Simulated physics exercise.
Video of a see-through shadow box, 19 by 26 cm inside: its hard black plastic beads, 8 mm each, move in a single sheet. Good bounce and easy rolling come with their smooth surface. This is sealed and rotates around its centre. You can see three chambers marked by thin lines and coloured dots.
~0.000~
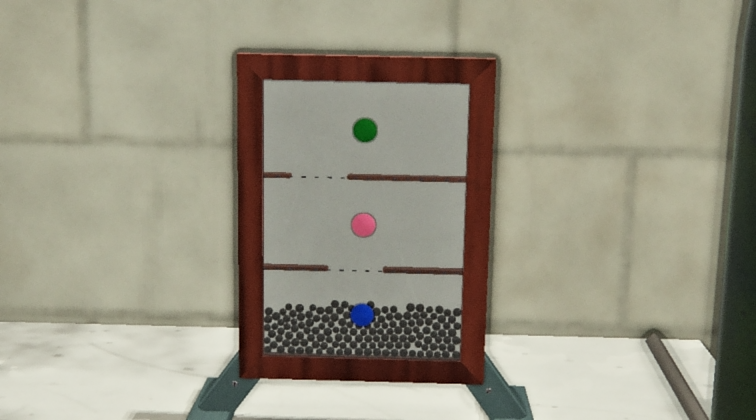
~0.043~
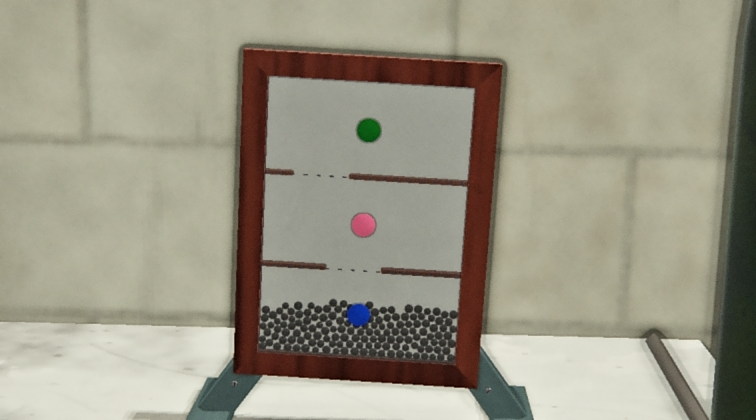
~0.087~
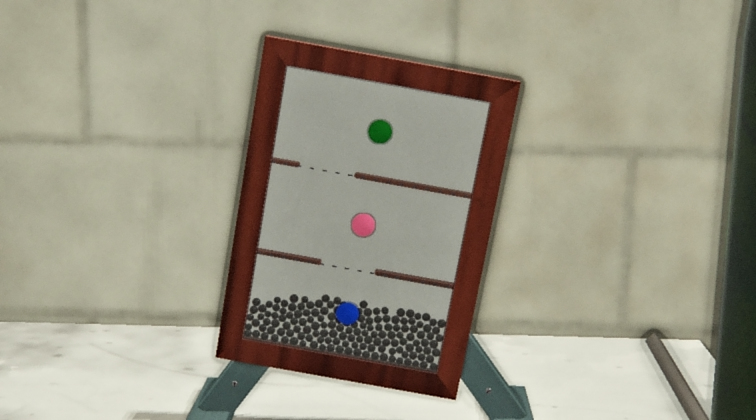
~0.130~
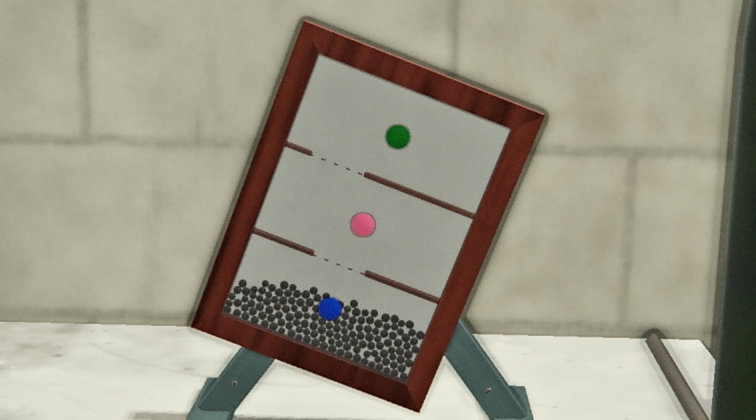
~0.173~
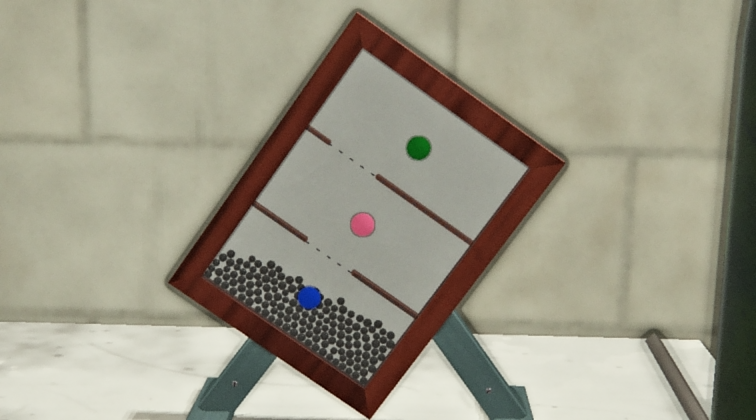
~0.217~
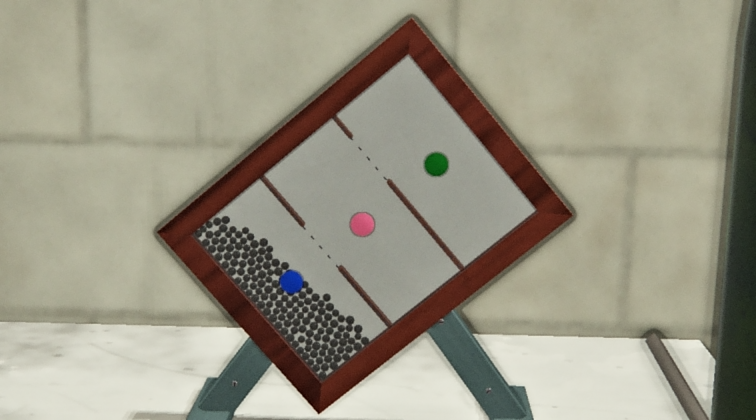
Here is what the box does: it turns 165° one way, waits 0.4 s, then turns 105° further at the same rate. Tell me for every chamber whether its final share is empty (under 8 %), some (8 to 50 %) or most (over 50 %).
The shares are pink some, blue some, green some.
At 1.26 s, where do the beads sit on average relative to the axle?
I'd put it near 4 centimetres to the left and 1 centimetres below.
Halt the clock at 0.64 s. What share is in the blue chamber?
It comes to roughly 70 %.
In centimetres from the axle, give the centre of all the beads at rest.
Left: About 1 cm; below: About 7 cm.
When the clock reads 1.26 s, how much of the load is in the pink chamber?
About 25 % of the load.
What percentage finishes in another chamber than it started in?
65 %.
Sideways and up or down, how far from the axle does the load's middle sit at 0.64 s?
Some 4 cm left and 4 cm above.
After 0.64 s, it stands 165° clockwise; the beads' middle is 4 cm left of and 4 cm above the centre; pink 20 %, blue 70 %, green 10 %.
After 1.26 s, it has come round 217° clockwise; the beads' middle is 4 cm left of and 1 cm below the centre; pink 25 %, blue 35 %, green 40 %.
After 1.49 s, it has come round 270° clockwise; the beads' middle is 2 cm left of and 5 cm below the centre; pink 25 %, blue 35 %, green 40 %.
All still by 2.1 s, it has come round 270° clockwise; pink 30 %, blue 35 %, green 40 %.
